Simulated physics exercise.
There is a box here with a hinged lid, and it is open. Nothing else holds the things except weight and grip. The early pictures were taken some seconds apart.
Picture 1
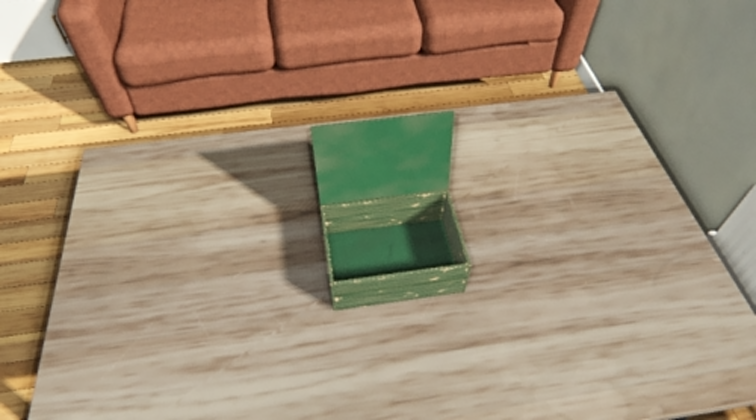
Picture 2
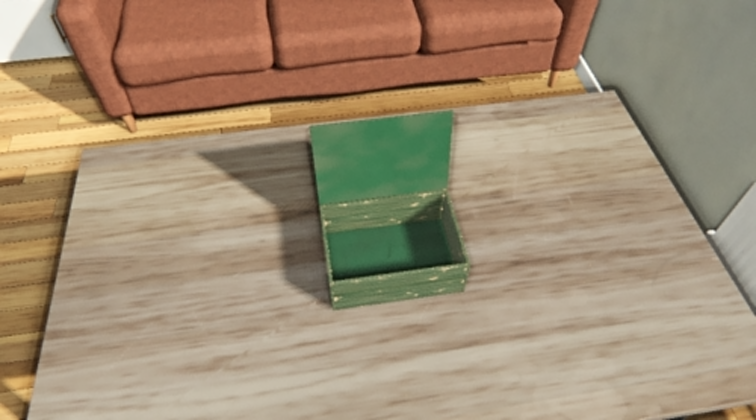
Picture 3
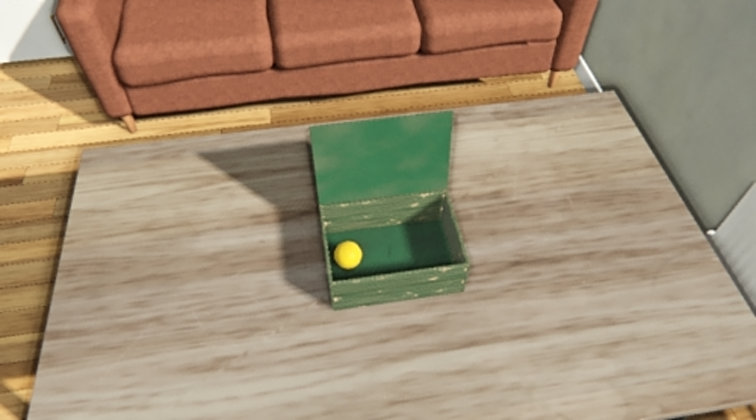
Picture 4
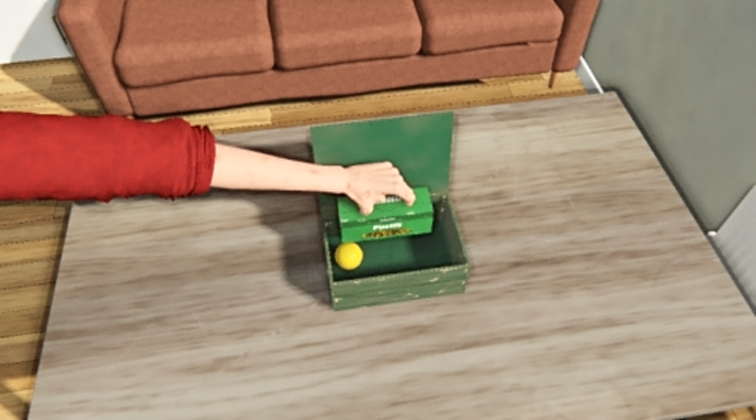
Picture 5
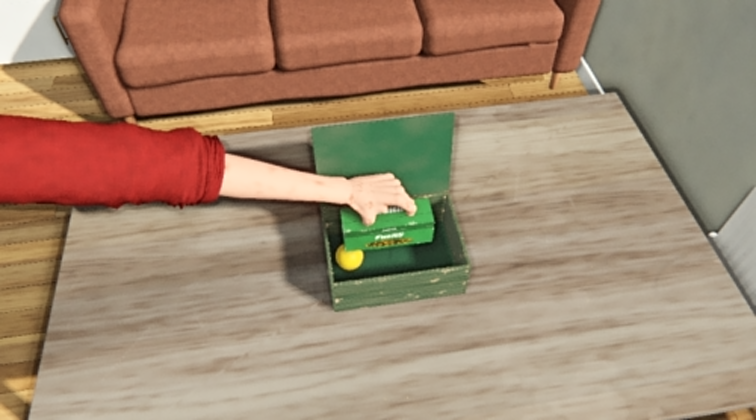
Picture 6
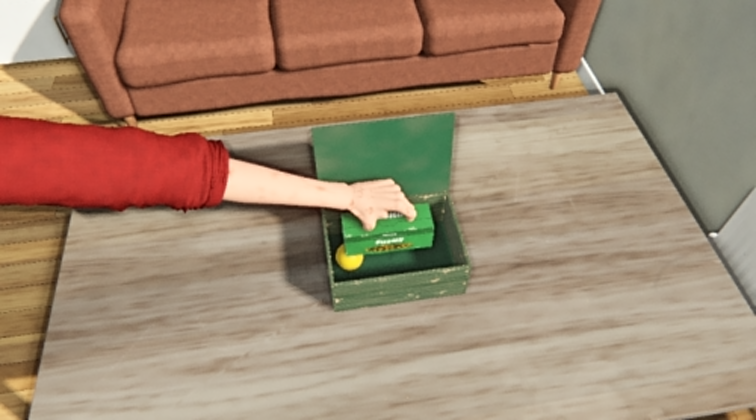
A hand lowers a green carton into an open green box holding a yellow lemon.
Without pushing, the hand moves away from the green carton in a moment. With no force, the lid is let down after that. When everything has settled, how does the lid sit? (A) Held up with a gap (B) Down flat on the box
The answer is A.
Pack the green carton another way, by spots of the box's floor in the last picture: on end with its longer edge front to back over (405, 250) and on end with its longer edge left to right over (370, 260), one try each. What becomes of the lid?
On the first try the lid remains open; on the second it comes fully down.
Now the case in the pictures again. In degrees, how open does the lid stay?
Some 16 degrees above the rim, more or less.
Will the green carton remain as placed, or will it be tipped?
Well, the green carton ends up skewed.
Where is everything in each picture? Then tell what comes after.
In the first picture, the last thing is not in view yet.
In the second picture, the last thing is not in view yet.
In the third picture, the last thing is not in view yet; yellow lemon (348, 255).
In the fourth picture, coming down; green carton (385, 215); yellow lemon (349, 256).
In the fifth picture, coming down; green carton (387, 225); yellow lemon (349, 256).
In the sixth picture, in place under the hand; green carton (387, 230).
Then, 1.30 s later than the last frame, lid 79° above the rim; green carton tilted by 21° near (385, 247); yellow lemon moved a little.
Then, 1.90 s later than the last frame, lid 25° above the rim; green carton tilted by 21° near (384, 248); yellow lemon moved a little.
When it is over, lid 16° above the rim; moved from the start, green carton; yellow lemon as before. End places, in pixels of the last picture, green carton near (396, 253).
